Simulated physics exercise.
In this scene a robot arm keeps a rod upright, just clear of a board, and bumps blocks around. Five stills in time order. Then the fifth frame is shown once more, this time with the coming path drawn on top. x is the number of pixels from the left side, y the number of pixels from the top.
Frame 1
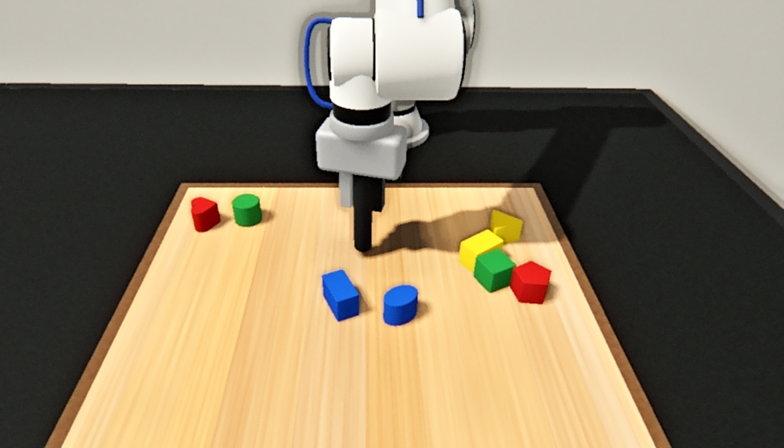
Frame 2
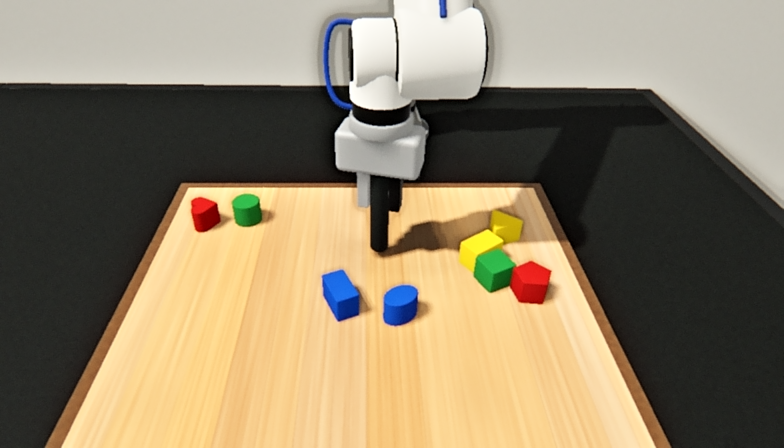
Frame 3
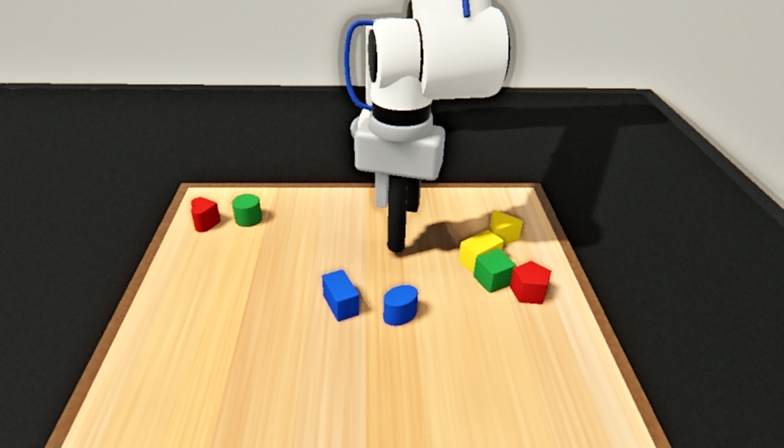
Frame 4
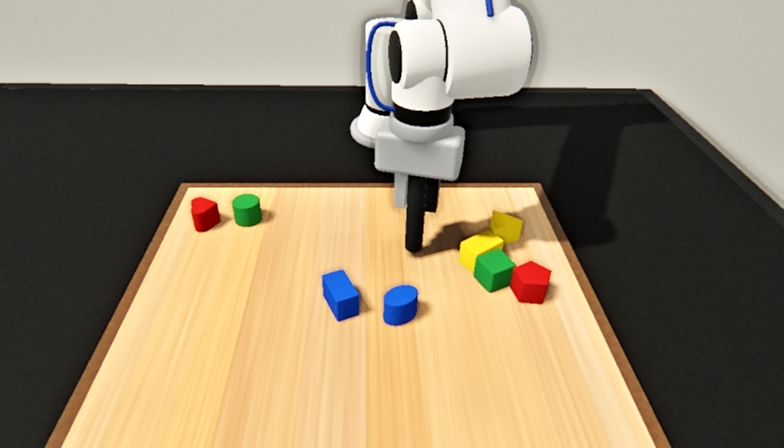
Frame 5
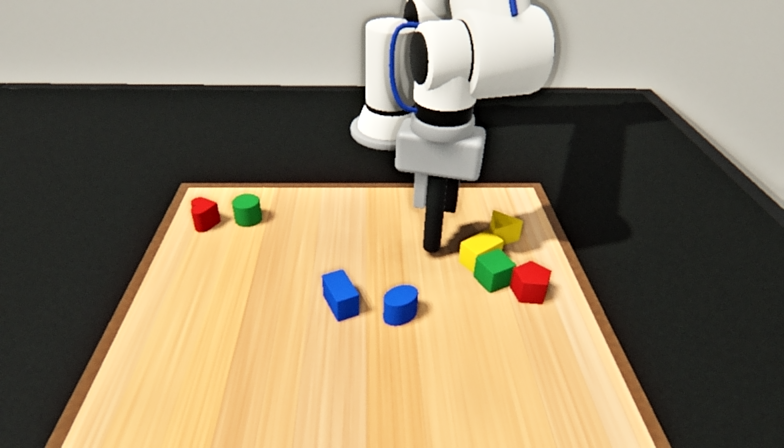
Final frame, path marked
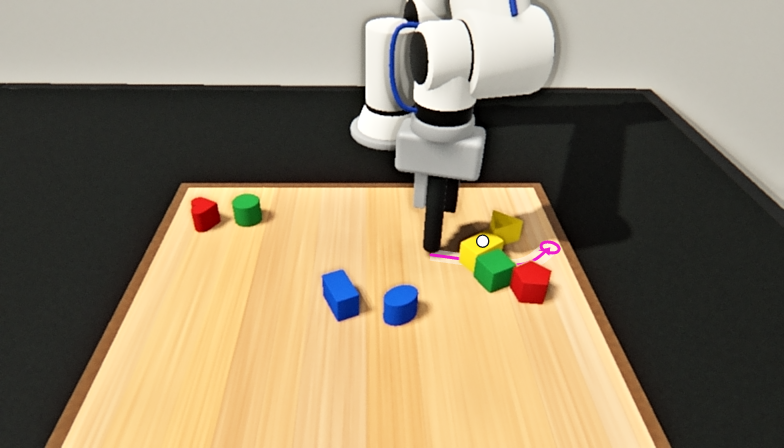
In the video, a white robot arm holding a dark rod just above a wooden board moves steadily right toward a cluster of yellow, green and red blocks, while all the blocks, including the blue ones, stay still.
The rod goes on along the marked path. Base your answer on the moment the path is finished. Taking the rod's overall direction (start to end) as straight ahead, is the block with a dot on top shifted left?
Short answer: No.
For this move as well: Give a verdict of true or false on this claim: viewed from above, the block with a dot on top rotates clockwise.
True - the claim holds.
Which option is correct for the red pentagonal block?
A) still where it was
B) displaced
The answer is B.
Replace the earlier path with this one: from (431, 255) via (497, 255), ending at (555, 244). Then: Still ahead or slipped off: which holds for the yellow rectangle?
Slipped loose.
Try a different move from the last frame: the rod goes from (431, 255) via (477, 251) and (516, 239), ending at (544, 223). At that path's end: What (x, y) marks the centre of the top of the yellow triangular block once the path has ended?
In the picture, that point is around (524, 201).
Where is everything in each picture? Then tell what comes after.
Tip of the rod at (363, 248), middles of tops, yellow rectangle at (483, 241), green square block at (496, 260), yellow triangular block at (504, 219), red pentagonal block at (534, 272), in the first frame.
Rod at (379, 248), nothing pushed, in the second frame.
Rod at (396, 248), nothing pushed, in the third frame.
Rod at (413, 248), nothing pushed, in the fourth frame.
Rod at (431, 248), yellow rectangle at (483, 241), green square block at (496, 260), yellow triangular block at (504, 219), red pentagonal block at (534, 272), in the fifth frame.
The line goes from (431, 255) through (476, 261) and (522, 264) to (550, 247); the dot is on the yellow rectangle.
What follows on the original path. One third of the way, rod at (478, 255); yellow rectangle at (505, 248); green square block at (514, 268); red pentagonal block at (549, 280).
Two thirds of the way, rod at (524, 258); yellow rectangle at (534, 259), turned 30° clockwise; green square block at (530, 278), turned 20° clockwise; red pentagonal block at (567, 292), turned 30° anticlockwise.
At the end, rod at (552, 241); yellow rectangle at (534, 259), turned 30° clockwise; green square block at (530, 278), turned 20° clockwise; yellow triangular block unmoved; red pentagonal block at (567, 292), turned 30° anticlockwise.
